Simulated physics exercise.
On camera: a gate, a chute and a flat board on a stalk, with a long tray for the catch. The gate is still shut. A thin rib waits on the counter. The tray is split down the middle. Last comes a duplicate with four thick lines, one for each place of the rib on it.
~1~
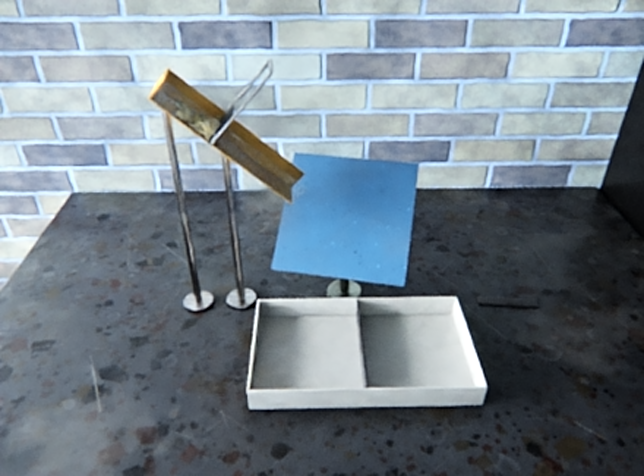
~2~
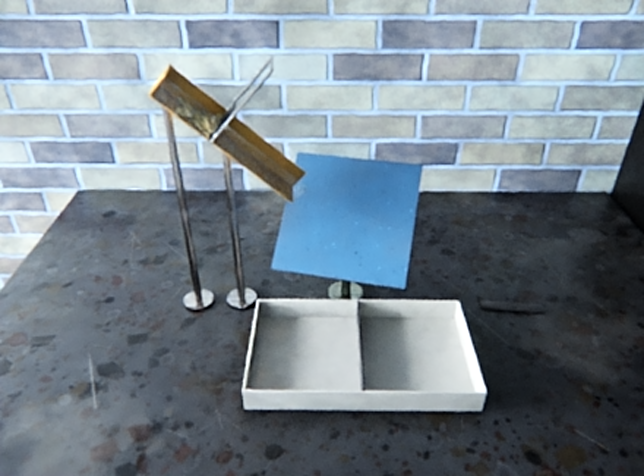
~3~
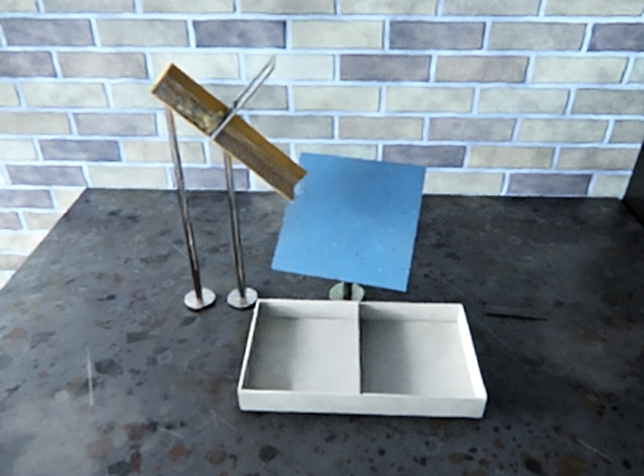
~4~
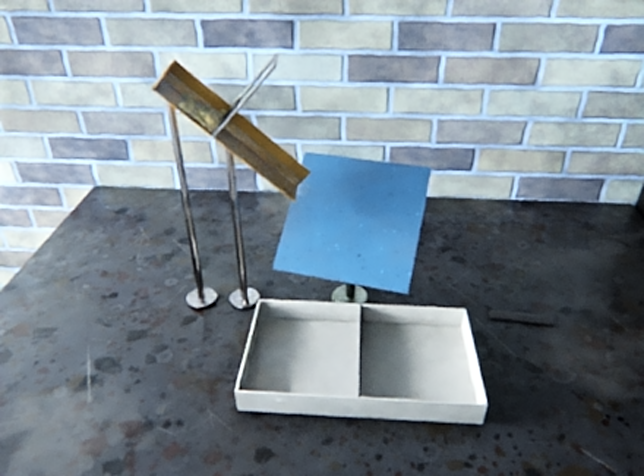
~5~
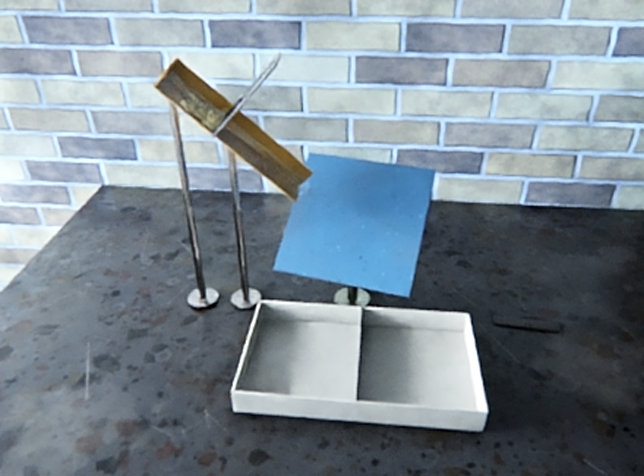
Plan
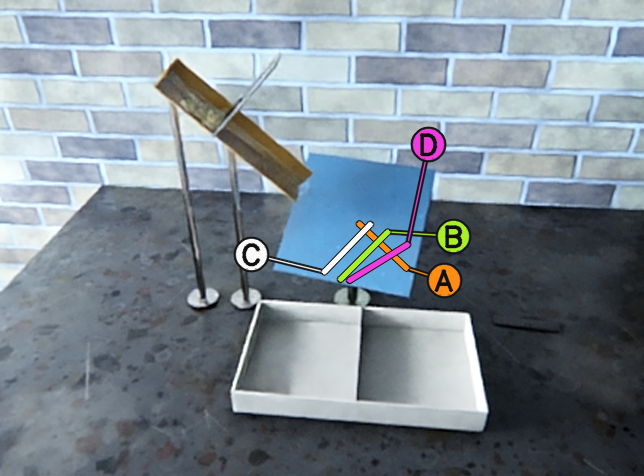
On a dark speckled counter by a brick wall, a sloping chute, blue board and divided white tray staying still as the view shifts slightly.
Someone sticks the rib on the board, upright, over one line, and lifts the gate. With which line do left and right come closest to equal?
A works best here.
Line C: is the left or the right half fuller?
The left half.
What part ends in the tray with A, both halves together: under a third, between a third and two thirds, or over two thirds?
Line A gives over two thirds.
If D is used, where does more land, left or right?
The left half.
On the marked copy, line A from (359, 223) to (406, 268); line B from (387, 231) to (340, 279); line C from (370, 224) to (324, 271); line D from (407, 244) to (349, 280).
With A, of what is caught, close to half in the left half, close to half in the right.
With B, of what is caught, all but a few in the left half, only a few in the right.
With C, of what is caught, all but a few in the left half, only a few in the right.
With D, of what is caught, all but a few in the left half, only a few in the right.
